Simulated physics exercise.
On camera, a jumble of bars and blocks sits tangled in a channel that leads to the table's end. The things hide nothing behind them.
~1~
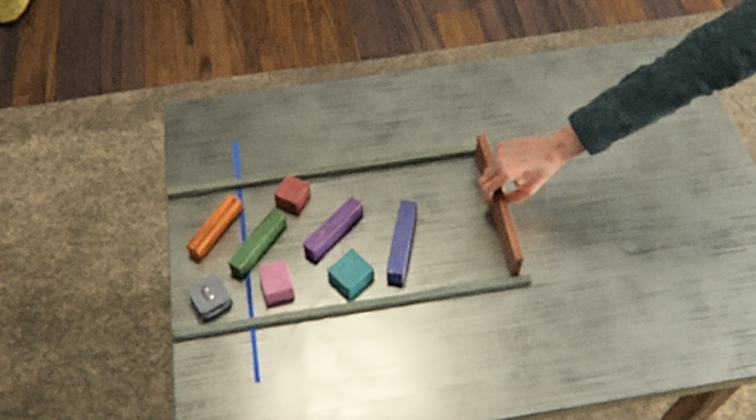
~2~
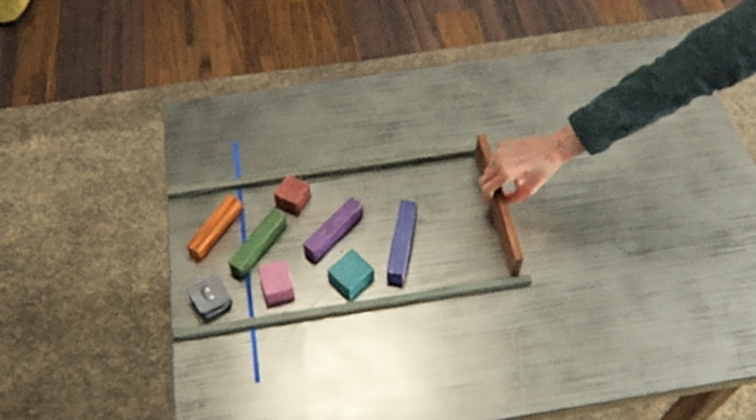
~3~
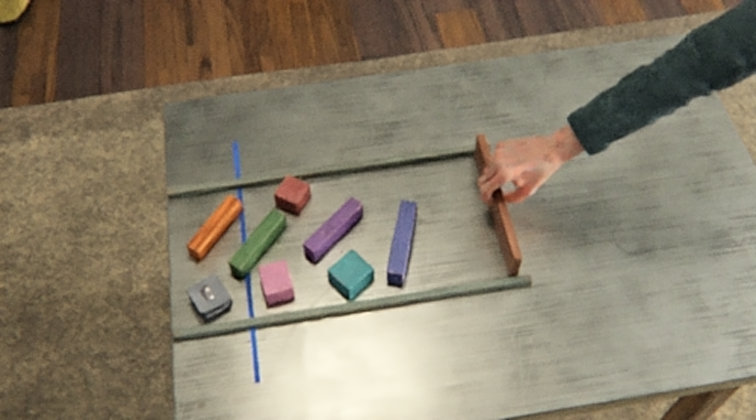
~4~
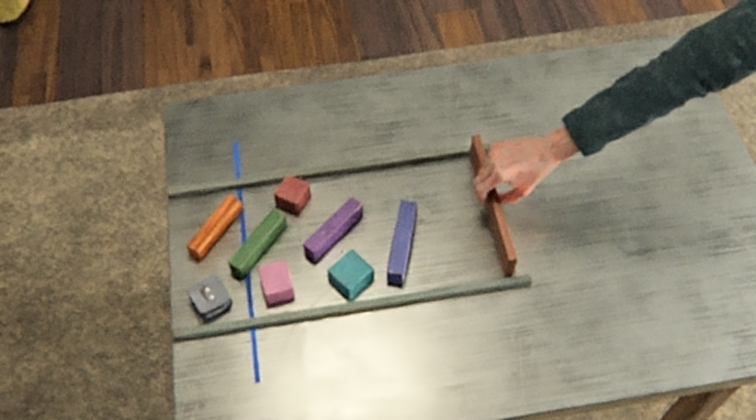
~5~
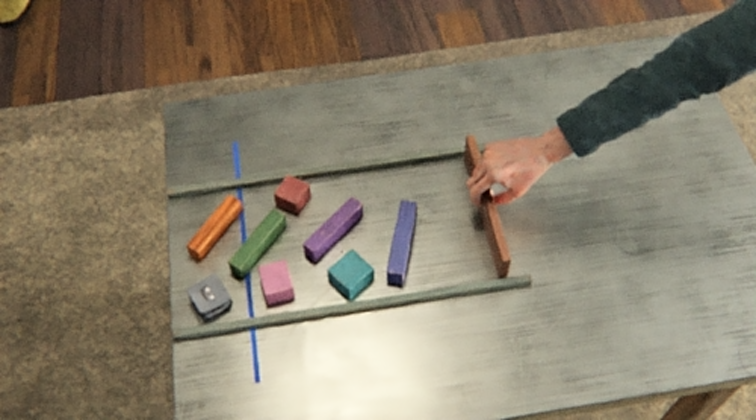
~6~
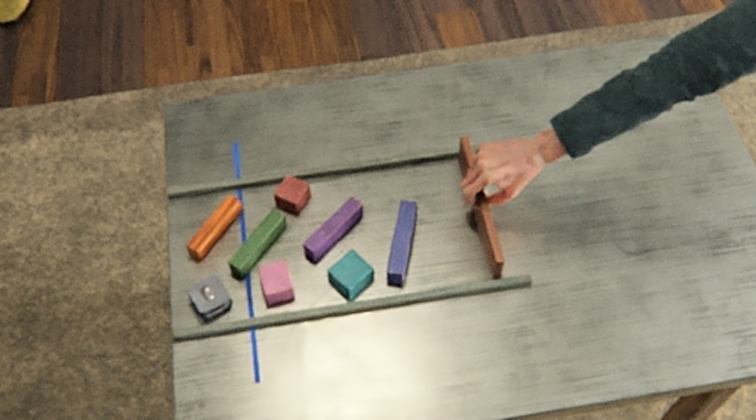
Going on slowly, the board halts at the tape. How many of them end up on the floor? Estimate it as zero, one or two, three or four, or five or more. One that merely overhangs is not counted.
Estimate: One or two fall off.
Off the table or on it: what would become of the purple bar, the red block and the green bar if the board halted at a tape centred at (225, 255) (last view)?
The purple bar stays put, the red block stays put, and the green bar stays put.
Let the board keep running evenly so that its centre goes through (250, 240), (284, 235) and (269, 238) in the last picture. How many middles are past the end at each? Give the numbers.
Past-the-end tally - position 1: 1, position 2: 0, position 3: 0.
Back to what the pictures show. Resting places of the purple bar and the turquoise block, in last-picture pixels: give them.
They end up close to (217, 233) and (212, 288).
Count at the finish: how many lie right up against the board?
Contact count: 2.
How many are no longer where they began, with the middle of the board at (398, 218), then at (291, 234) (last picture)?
I count 1 first and 7 after.
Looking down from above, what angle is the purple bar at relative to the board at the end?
It measures close to 35 degrees.
Early on, none off yet; grey case at rest near (210, 298); orange stick at rest near (215, 227); green bar at rest near (258, 243).
Finally, the number that fall off is one or two; lost, grey case.
